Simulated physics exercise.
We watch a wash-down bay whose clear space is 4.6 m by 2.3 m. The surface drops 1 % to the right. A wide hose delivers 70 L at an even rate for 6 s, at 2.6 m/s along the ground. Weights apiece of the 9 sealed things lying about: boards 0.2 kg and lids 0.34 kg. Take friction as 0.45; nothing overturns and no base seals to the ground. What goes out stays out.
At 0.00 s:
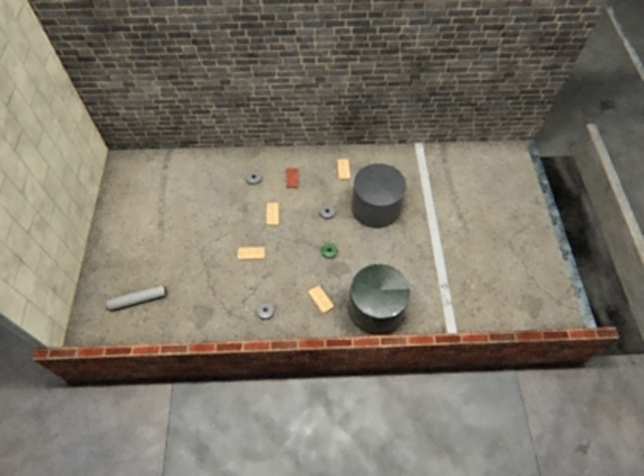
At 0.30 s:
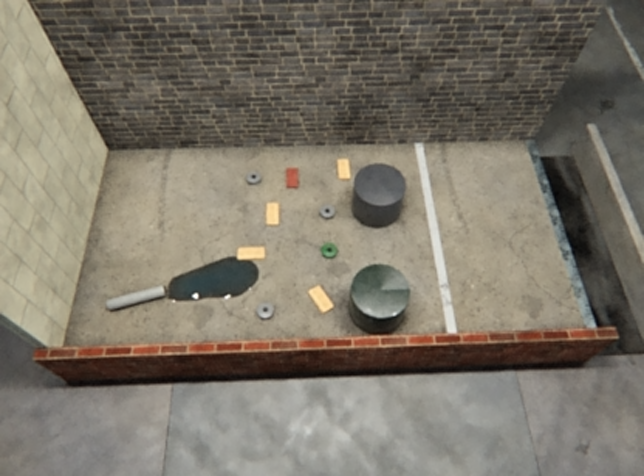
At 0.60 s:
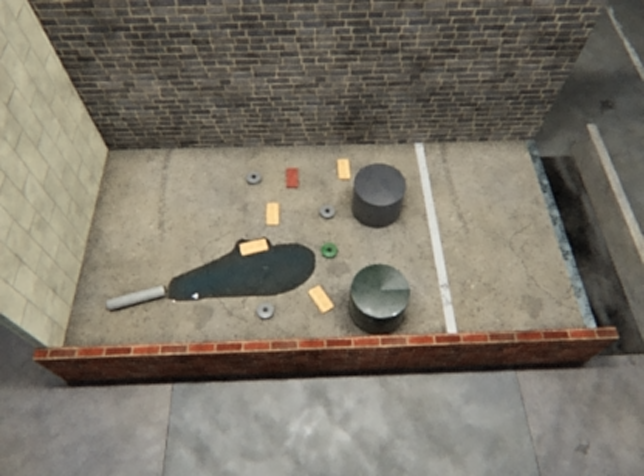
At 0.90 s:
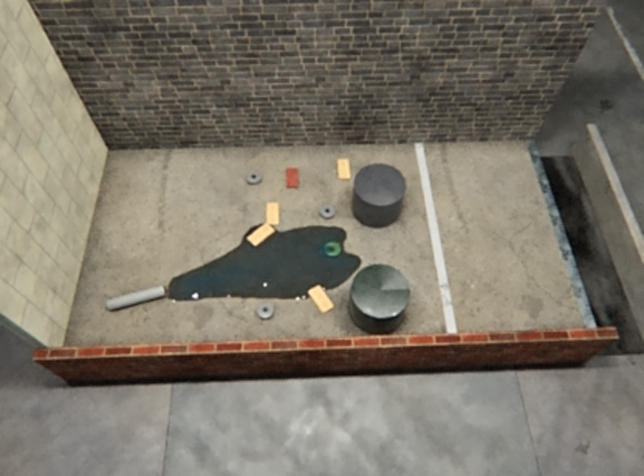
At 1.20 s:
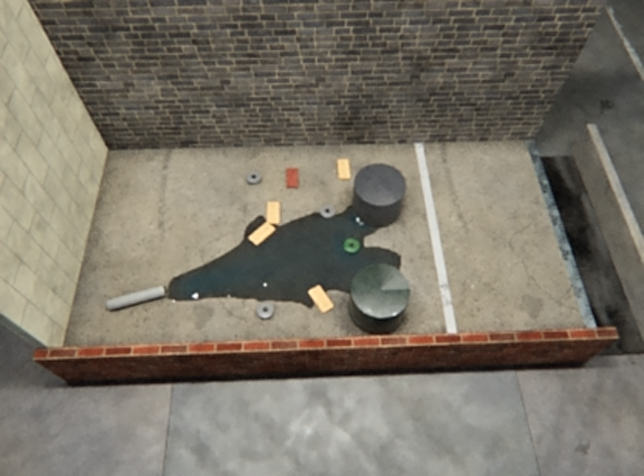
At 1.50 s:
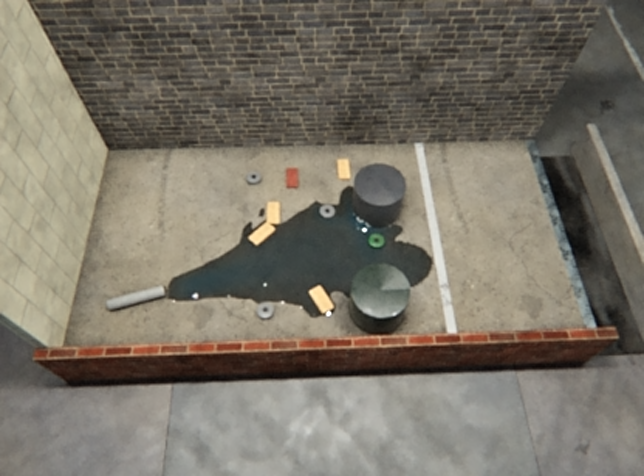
In a walled wash-down bay, dark water spread rightward from a hose across the floor, nudging a tan board aside, then carried a green lid to the right between two dark round drums.
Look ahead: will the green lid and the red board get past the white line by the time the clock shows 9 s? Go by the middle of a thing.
Green lid passes; red board stays short.
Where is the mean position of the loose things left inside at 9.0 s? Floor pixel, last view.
Near (333, 228).
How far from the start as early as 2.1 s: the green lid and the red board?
About 100 and 0 cm.
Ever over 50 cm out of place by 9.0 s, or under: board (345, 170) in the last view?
Answer: Over.
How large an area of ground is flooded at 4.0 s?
Roughly 4.0 m2.
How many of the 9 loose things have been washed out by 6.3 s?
I count 0.
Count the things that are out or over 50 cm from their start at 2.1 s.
1 of them.
After 2.1 s the green lid is near (427, 242), 0.9 m from its start, aground; the red board is near (292, 177), 0.0 m from its start, aground; 0 of 9 are over the mark; 0 afloat.
After 4.0 s the green lid is near (511, 239), 1.8 m from its start, aground; the red board is near (292, 177), 0.0 m from its start, aground; 1 of 9 are over the mark; 1 afloat.
After 6.3 s the green lid is near (539, 236), 2.1 m from its start, aground; the red board is near (292, 177), 0.0 m from its start, afloat; 1 of 9 are over the mark; 2 afloat.
After 9.0 s the green lid is near (545, 236), 2.1 m from its start, aground; the red board is near (294, 179), 0.0 m from its start, aground; 1 of 9 are over the mark; 0 afloat.
